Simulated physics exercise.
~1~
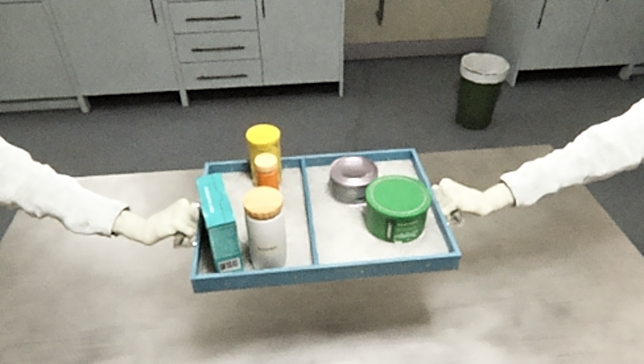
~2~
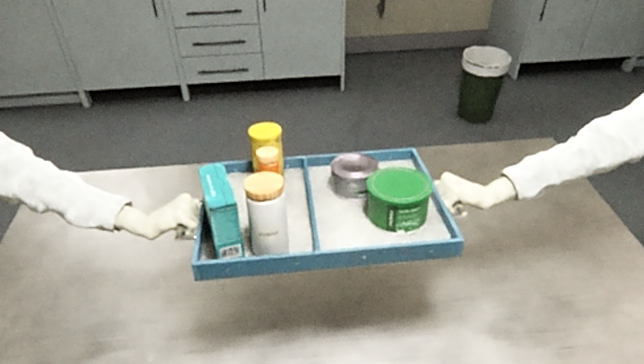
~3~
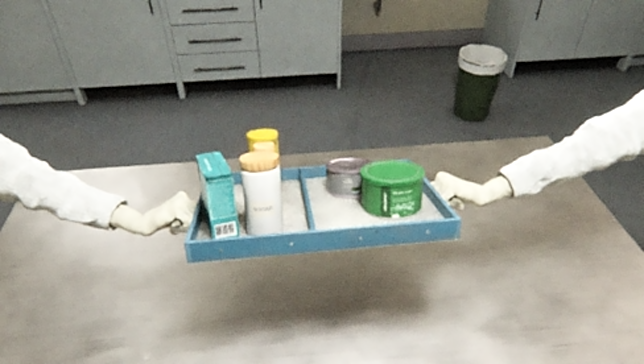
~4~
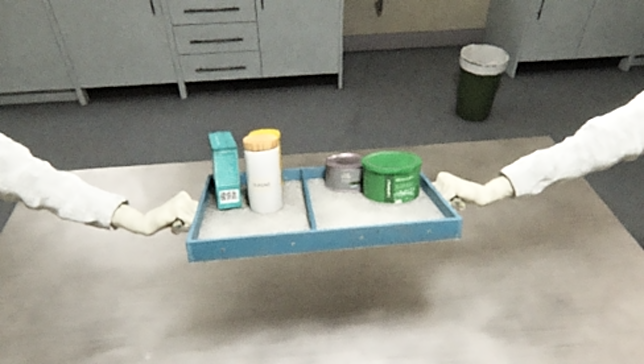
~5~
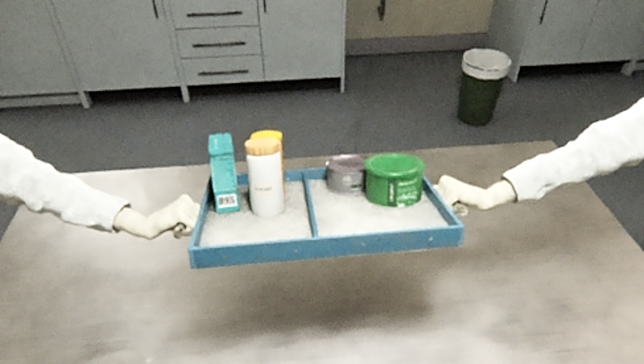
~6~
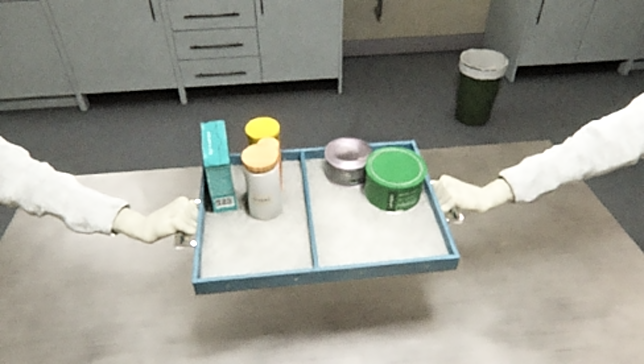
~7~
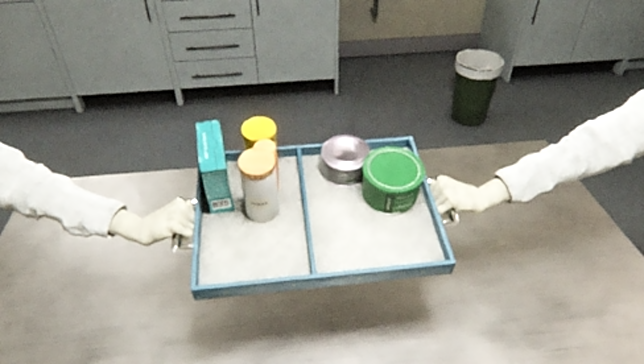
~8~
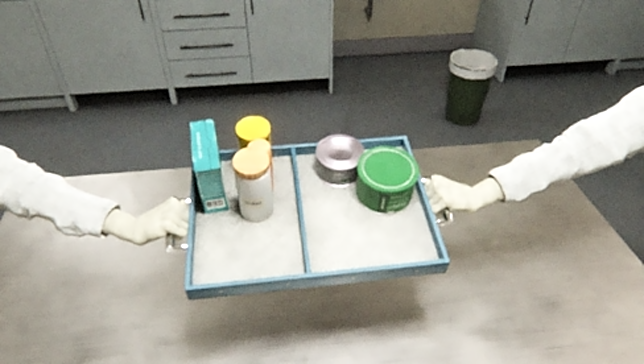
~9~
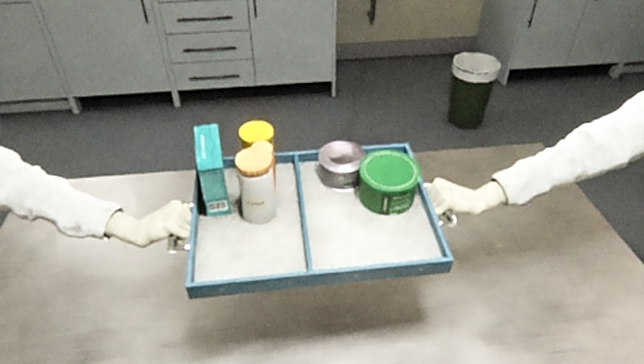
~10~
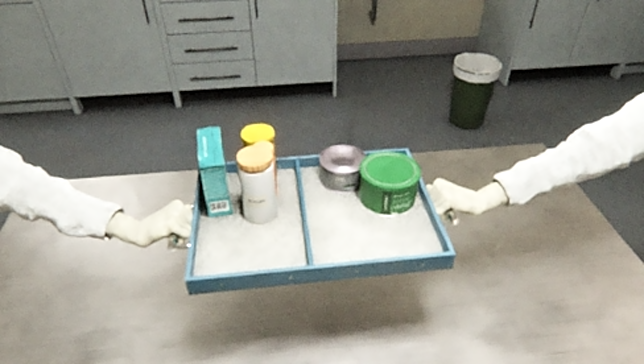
The clip opens on two gloved hands holding a blue tray with a crossbar above a table, with a turquoise packet, white jar, orange shaker and yellow tin on the left and a grey tub and green tub on the right. The far edge dips, and the packet, jar and green tub slide away from the viewer. The jar hides the shaker for a moment while the tray stays tipped. The hands then tilt the tray the opposite way, near edge down, and the items hold their places. Finally it levels out, with everything upright and the packet, jar and green tub farther back than before.
